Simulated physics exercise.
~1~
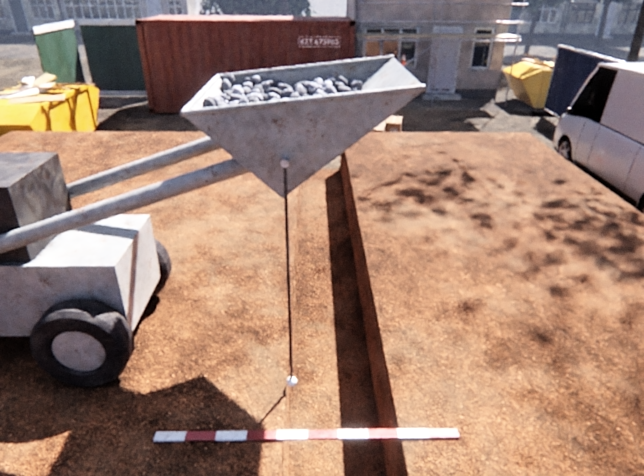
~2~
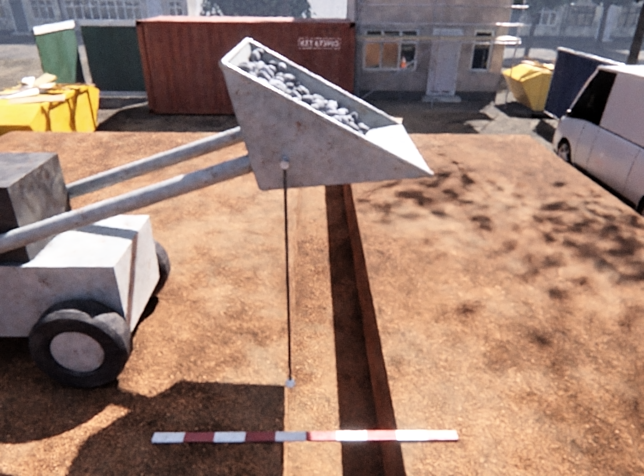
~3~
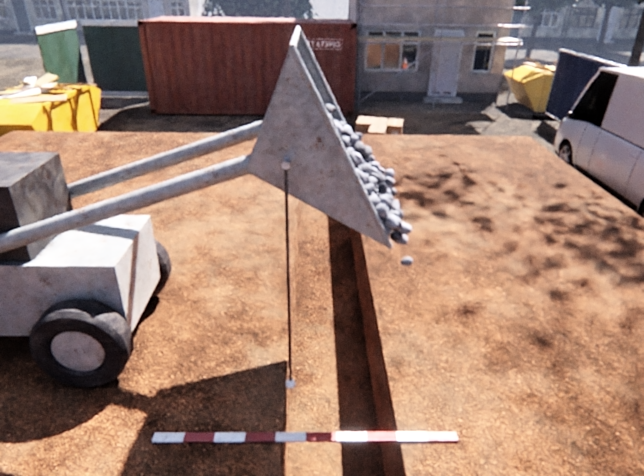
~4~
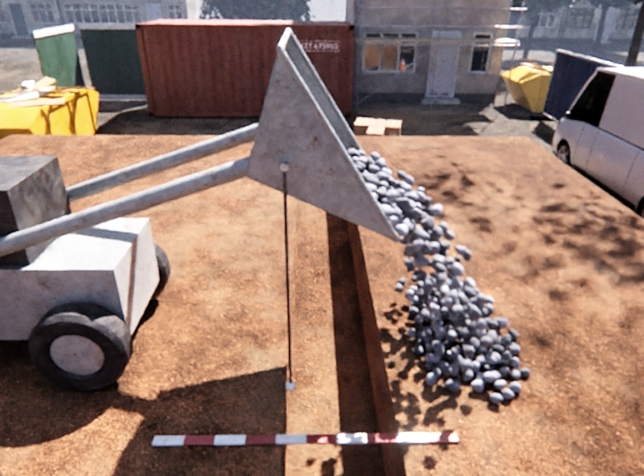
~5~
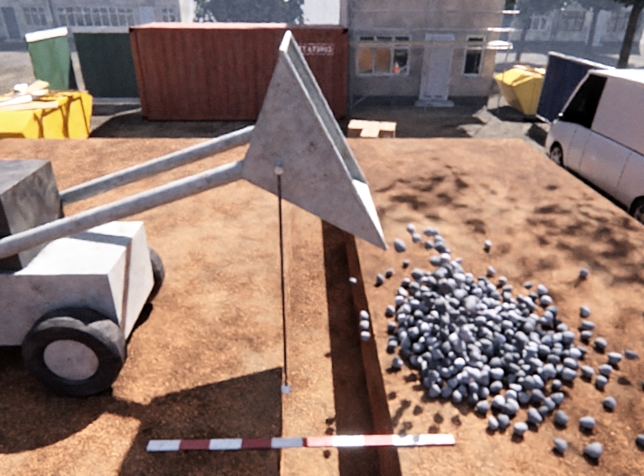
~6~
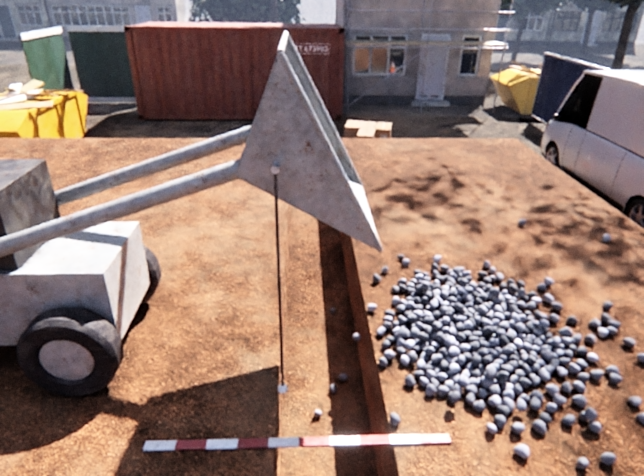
A loader's grey bucket full of smooth stones tipped forward over a narrow trench, jerked slightly, and poured them out to the right, where nearly all ended in a wide, scattered heap on the brown ground beyond, leaving the bucket empty.
